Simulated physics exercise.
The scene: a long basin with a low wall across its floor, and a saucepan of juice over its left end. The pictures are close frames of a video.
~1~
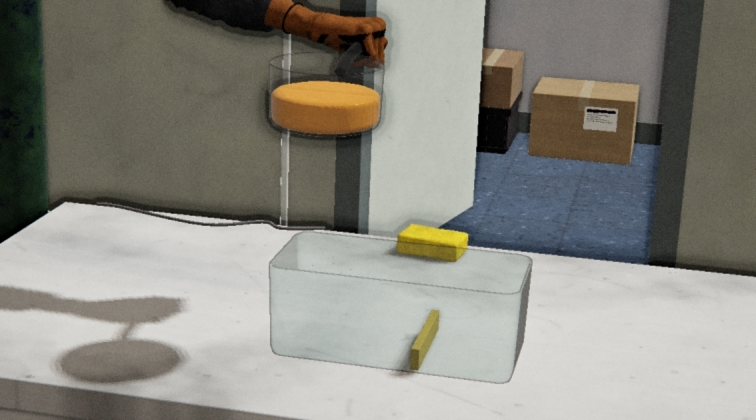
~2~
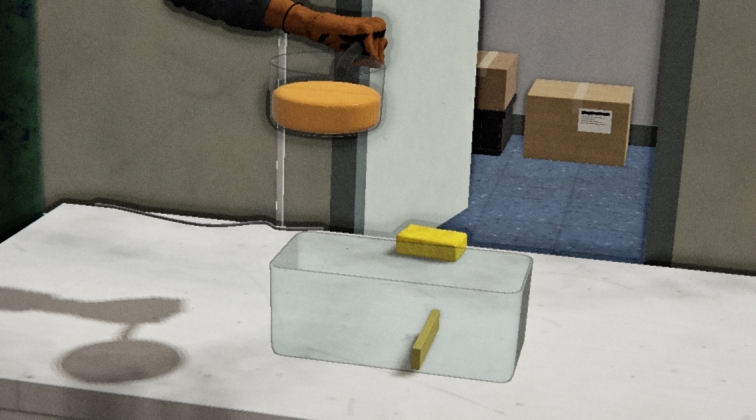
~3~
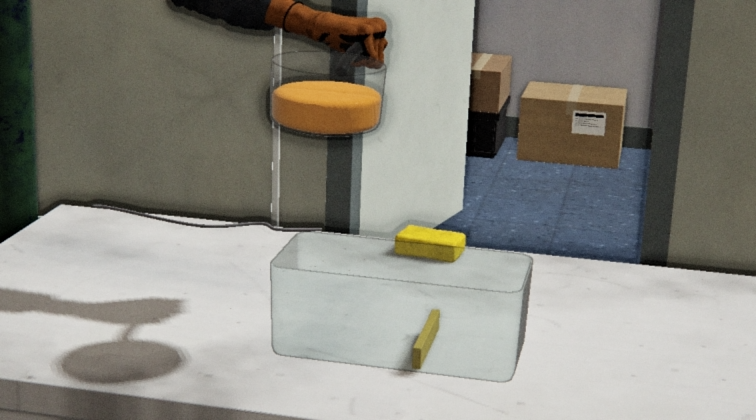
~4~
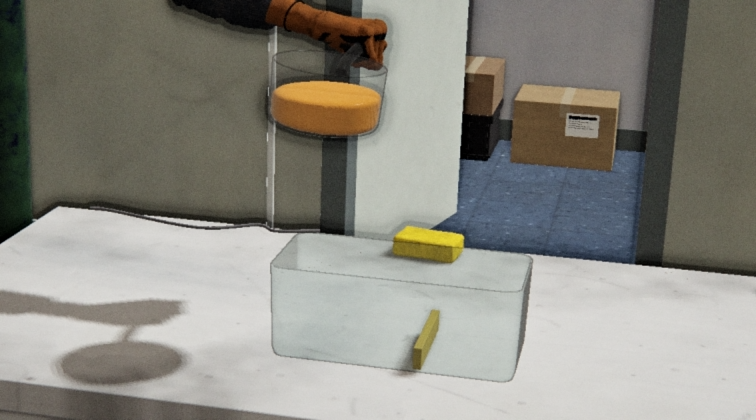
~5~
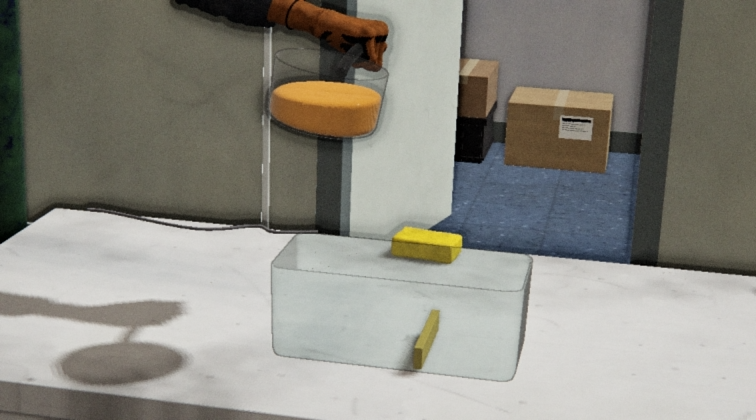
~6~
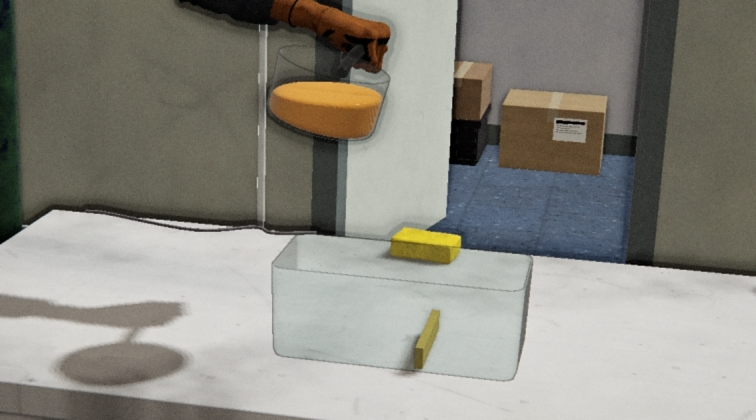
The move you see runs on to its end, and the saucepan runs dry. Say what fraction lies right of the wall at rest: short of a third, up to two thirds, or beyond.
The share right of the wall is from a third to two thirds.
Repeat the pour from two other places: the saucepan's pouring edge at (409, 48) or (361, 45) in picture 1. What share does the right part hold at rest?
The first gives 80 %, the second 25 %.
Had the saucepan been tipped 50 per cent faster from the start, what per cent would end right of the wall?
Close to 40 per cent.
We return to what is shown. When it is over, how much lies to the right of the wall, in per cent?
It comes to 50 per cent or so.
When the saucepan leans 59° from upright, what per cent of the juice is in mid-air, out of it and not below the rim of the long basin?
Close to 20 per cent.
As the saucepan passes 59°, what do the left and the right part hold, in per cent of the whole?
Near 0 on the left, 0 on the right.
A moment on, the saucepan is tipped part way and 79 per cent is still to pour, 1 is left of the wall and 0 right of it.
Next, the saucepan is tipped on its side and 24 per cent is still to pour, 13 is left of the wall and 39 right of it.
Then the saucepan is tipped on its side and 3 per cent is still to pour, 41 is left of the wall and 50 right of it.
Later the saucepan is tipped on its side and 0 per cent is still to pour, 46 is left of the wall and 52 right of it.
Finally, 47 per cent lies left of the wall, 52 right of it and 2 outside.
